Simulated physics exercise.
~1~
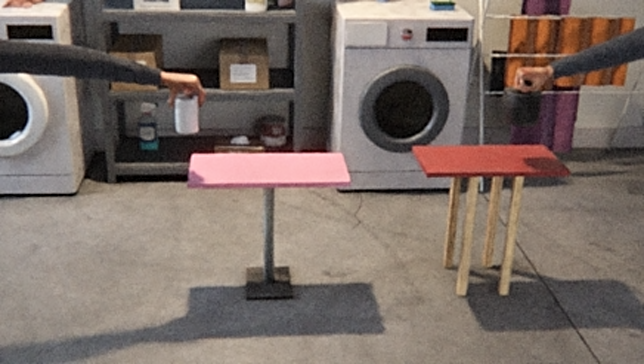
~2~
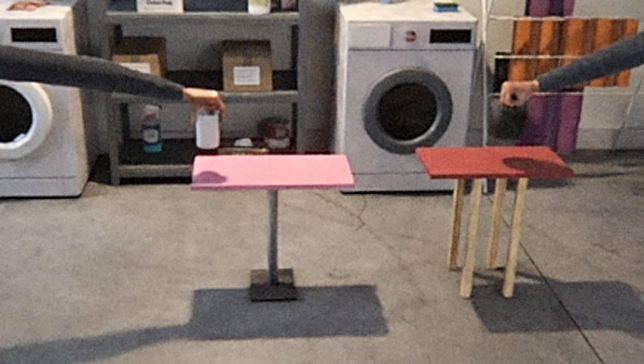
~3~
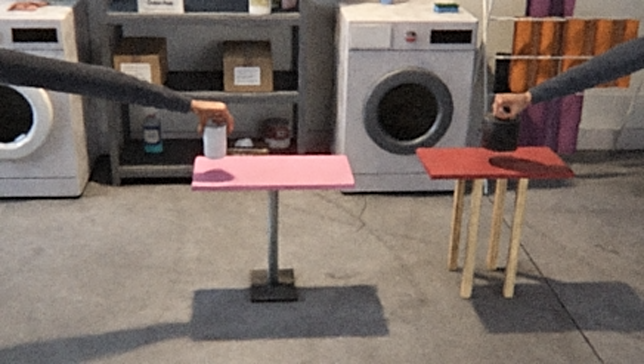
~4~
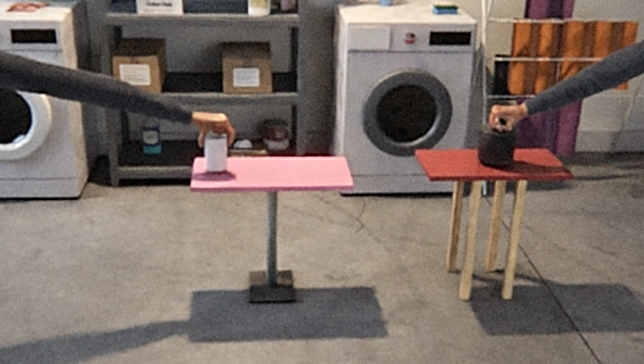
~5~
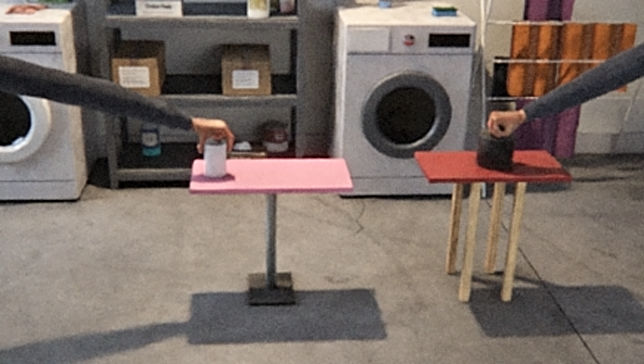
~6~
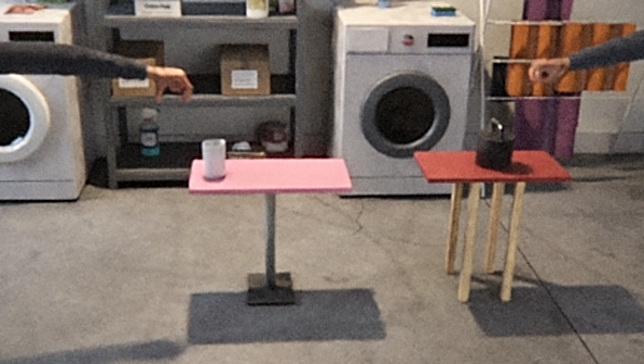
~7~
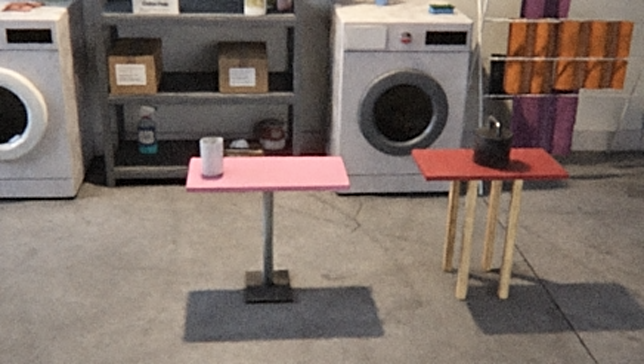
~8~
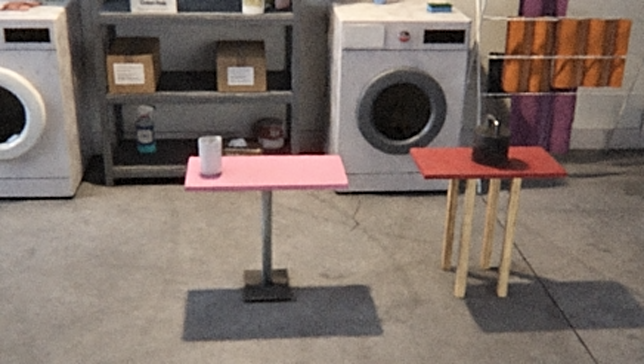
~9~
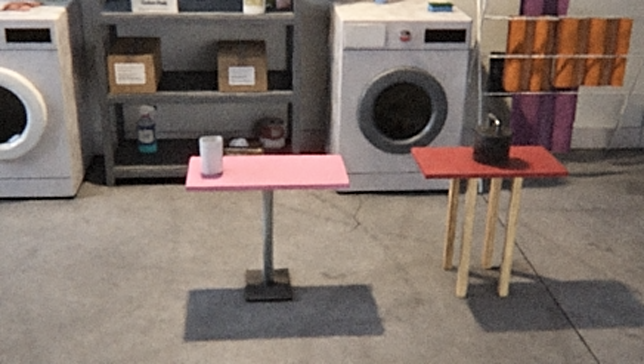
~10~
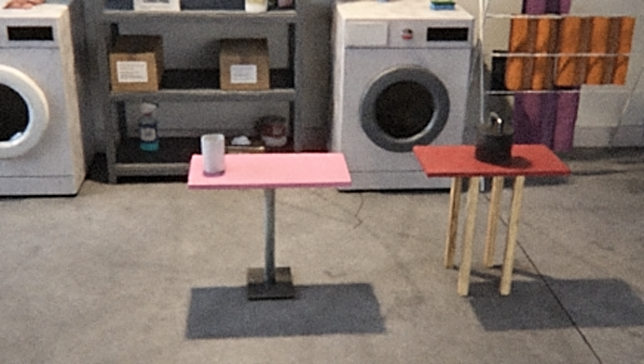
The clip opens on a pink side table with a single central post and a red plant stand on pale wooden legs, with washing machines and metal shelves behind them. An arm reaches in from each side, the left hand holding a whitish beaker and the right hand a dark, rounded object. Both hands move inward and lower their items, setting the beaker near the pink table's left end and the dark object on the red top. The hands then let go and draw back out of view. Both supports stay upright and steady, each item resting where it was placed.
